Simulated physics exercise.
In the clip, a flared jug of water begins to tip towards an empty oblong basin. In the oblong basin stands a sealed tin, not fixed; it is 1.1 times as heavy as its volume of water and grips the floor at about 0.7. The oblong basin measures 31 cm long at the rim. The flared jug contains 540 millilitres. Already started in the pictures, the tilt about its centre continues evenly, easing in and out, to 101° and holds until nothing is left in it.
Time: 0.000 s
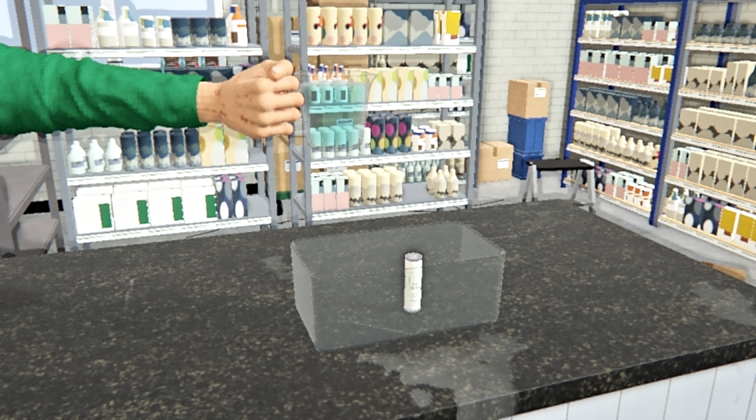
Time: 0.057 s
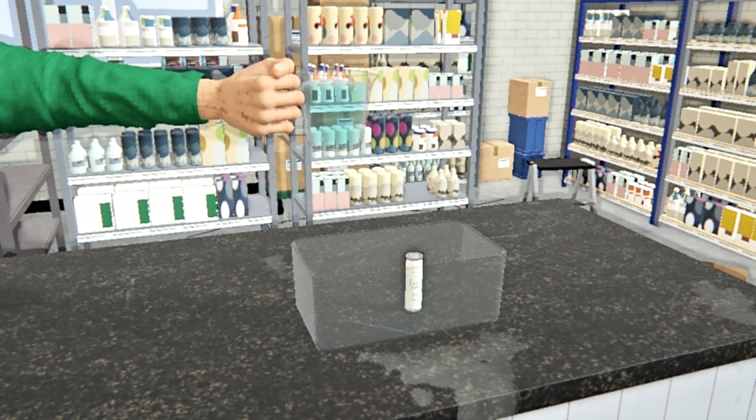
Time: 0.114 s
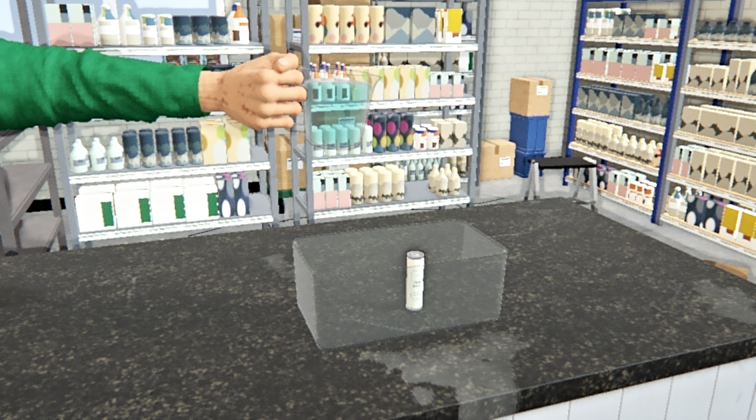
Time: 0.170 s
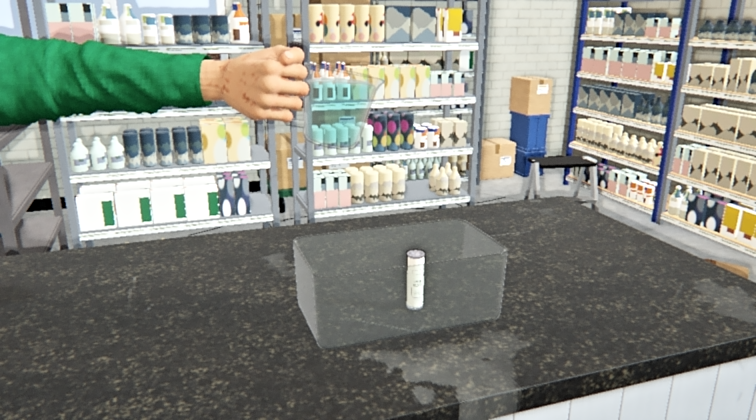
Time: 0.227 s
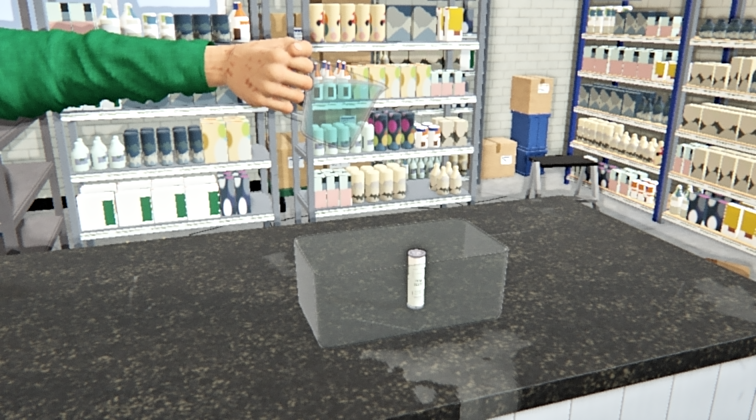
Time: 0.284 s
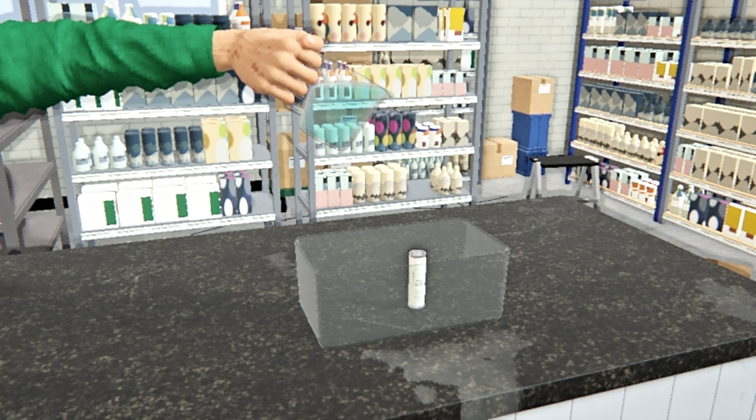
In a storeroom lined with stocked shelves, a green-sleeved arm holds a clear flared jug above a dark speckled counter, where a small tin stands by a transparent oblong basin. The jug, upright at first, leans gradually to the right until clearly tilted, while the basin and tin stay still.
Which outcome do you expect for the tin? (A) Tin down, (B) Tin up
Answer: B.
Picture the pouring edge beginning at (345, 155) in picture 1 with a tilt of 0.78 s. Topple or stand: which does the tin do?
Then the tin remains standing.
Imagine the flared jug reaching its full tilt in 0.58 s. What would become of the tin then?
After the tilt, the tin is still standing.
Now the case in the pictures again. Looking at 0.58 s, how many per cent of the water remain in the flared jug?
I'd estimate some 52 % remains.
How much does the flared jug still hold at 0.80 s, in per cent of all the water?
About 10 % is still there.
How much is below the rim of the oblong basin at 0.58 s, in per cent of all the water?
Close to 10 in a hundred.
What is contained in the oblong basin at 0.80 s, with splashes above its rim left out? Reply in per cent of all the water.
I'd put it at roughly 64 per cent.
After 0.58 s the tilt is 86° and 53 per cent is still to pour; the tin stands where it began.
After 0.80 s the tilt is 101° and 10 per cent is still to pour; the tin stands where it began.
After 1.03 s the tilt is 101° and 1 per cent is still to pour; the tin stands where it began.
After 1.28 s the tilt is 101° and 0 per cent is still to pour; the tin stands where it began.
In the end the tin stands where it began.
